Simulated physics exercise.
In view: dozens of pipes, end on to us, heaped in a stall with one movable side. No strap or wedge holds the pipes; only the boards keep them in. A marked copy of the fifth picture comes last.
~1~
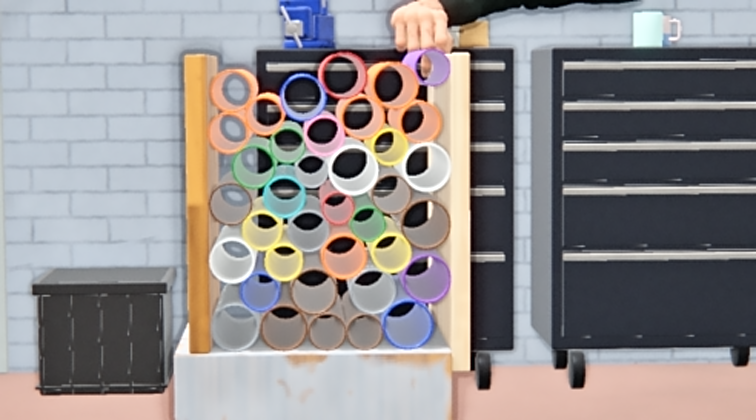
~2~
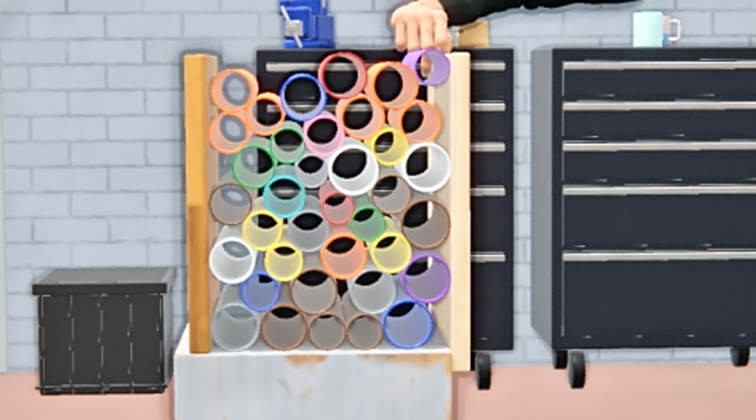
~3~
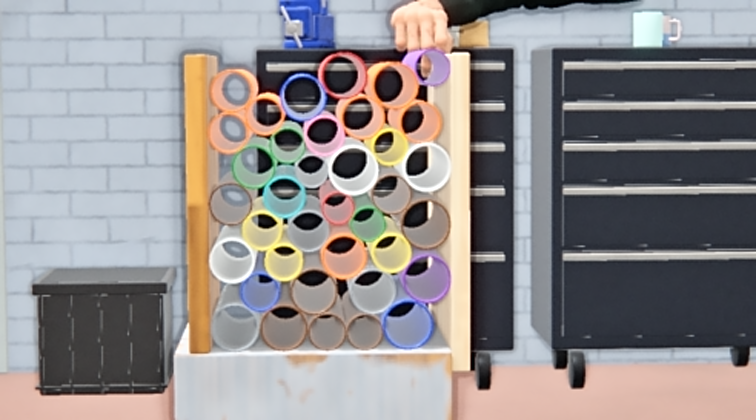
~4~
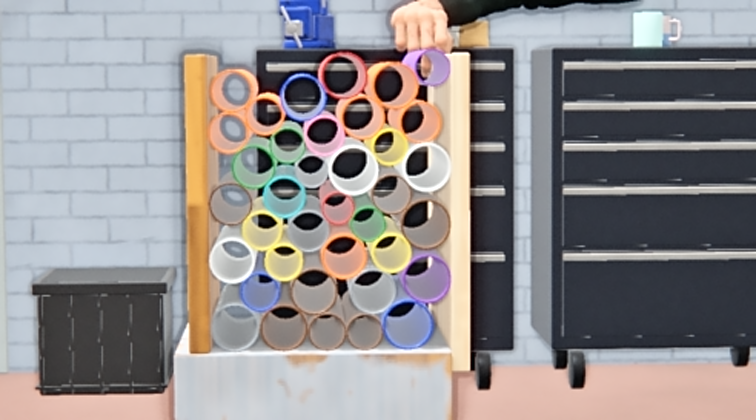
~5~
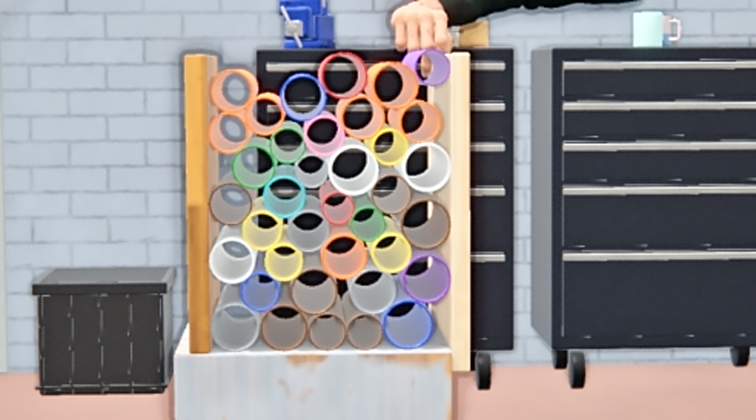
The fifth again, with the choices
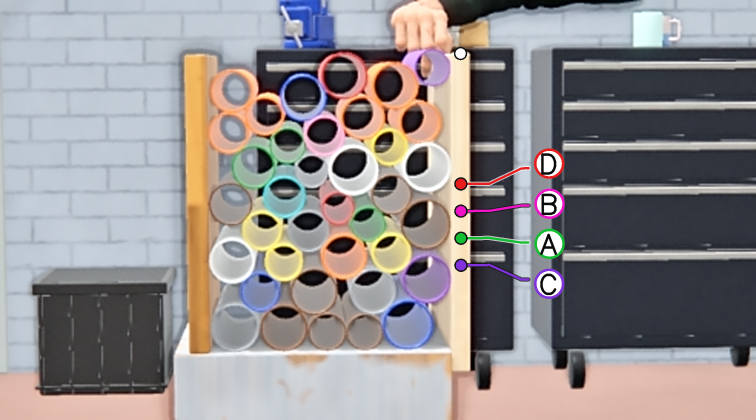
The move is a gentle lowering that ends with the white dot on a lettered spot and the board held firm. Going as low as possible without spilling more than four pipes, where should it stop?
Slide it to D.
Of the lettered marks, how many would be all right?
The number is one.
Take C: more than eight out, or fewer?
At C, more than eight.
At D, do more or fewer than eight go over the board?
It loses fewer than eight.
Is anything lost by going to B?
Yes, at B.
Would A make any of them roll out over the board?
Yes.
On the marked copy, A at (461, 239); B at (461, 211); C at (461, 266); D at (461, 184); the white dot at (461, 53).
Taking D. A third of the way, top of the board (451, 113).
Two thirds of the way, top of the board (451, 182).
When it is over, top of the board (451, 184), three out over the board.
As for the rest, A more than four out over the board; B more than four out over the board; C more than four out over the board.
